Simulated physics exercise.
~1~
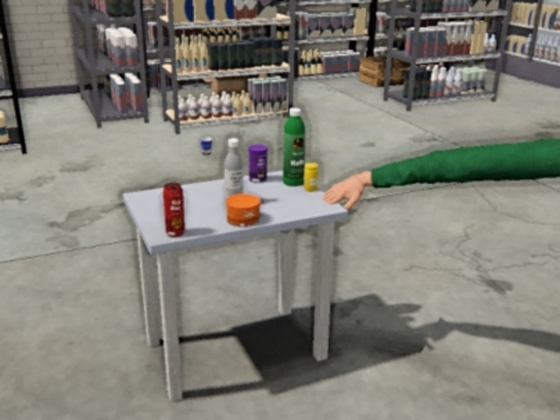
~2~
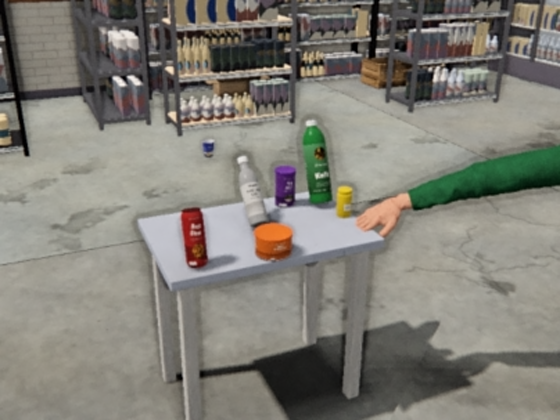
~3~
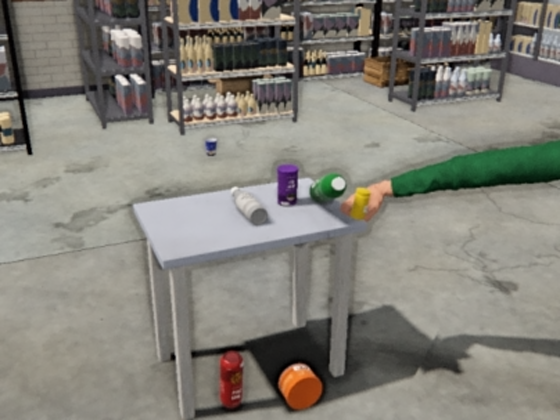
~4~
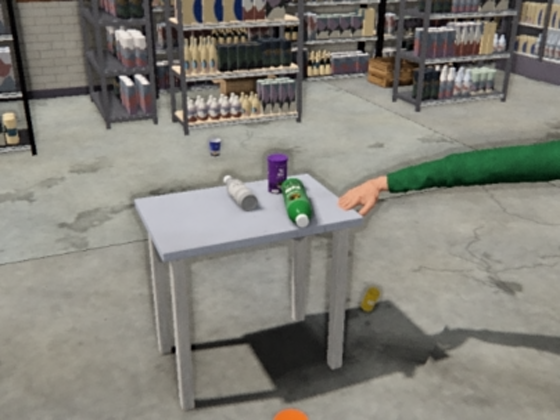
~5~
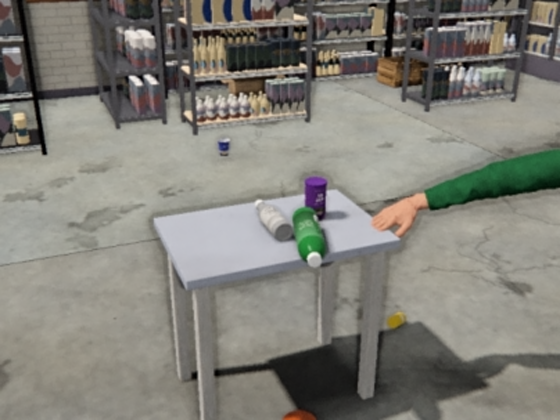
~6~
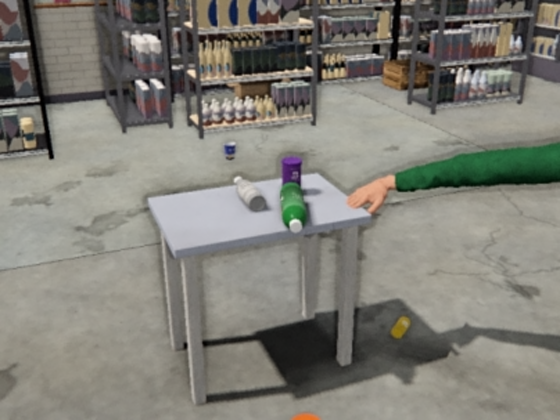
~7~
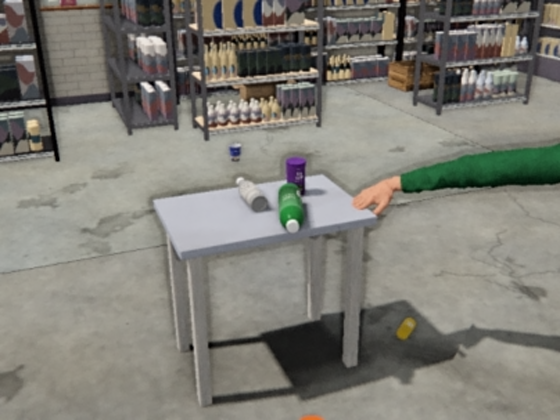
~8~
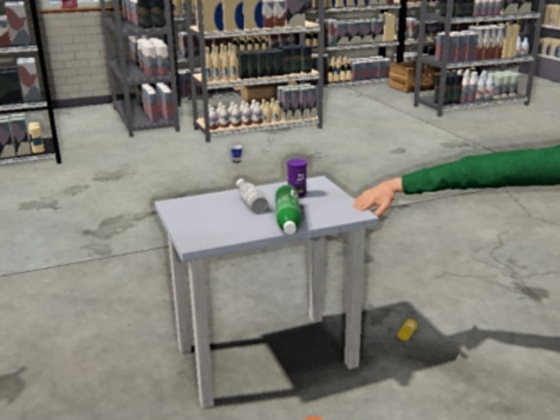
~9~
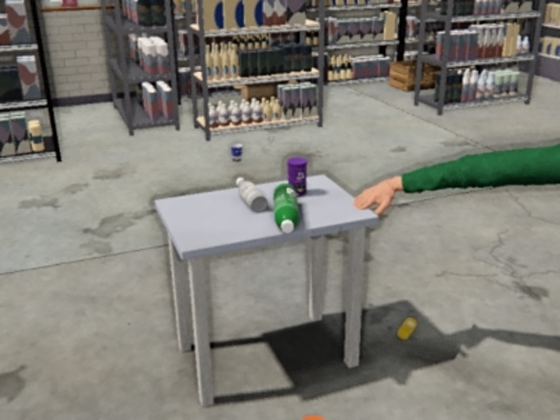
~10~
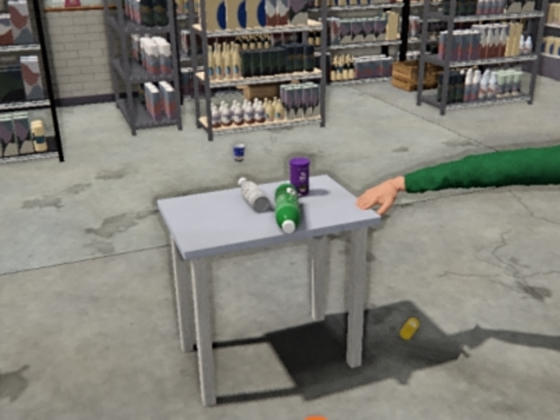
The video shows a hand at the edge of a small table jerking it back and forth in a store, toppling the white and green bottles while a red can, orange tub and yellow shaker fall to the floor. The purple tin stays upright beside the two fallen bottles.
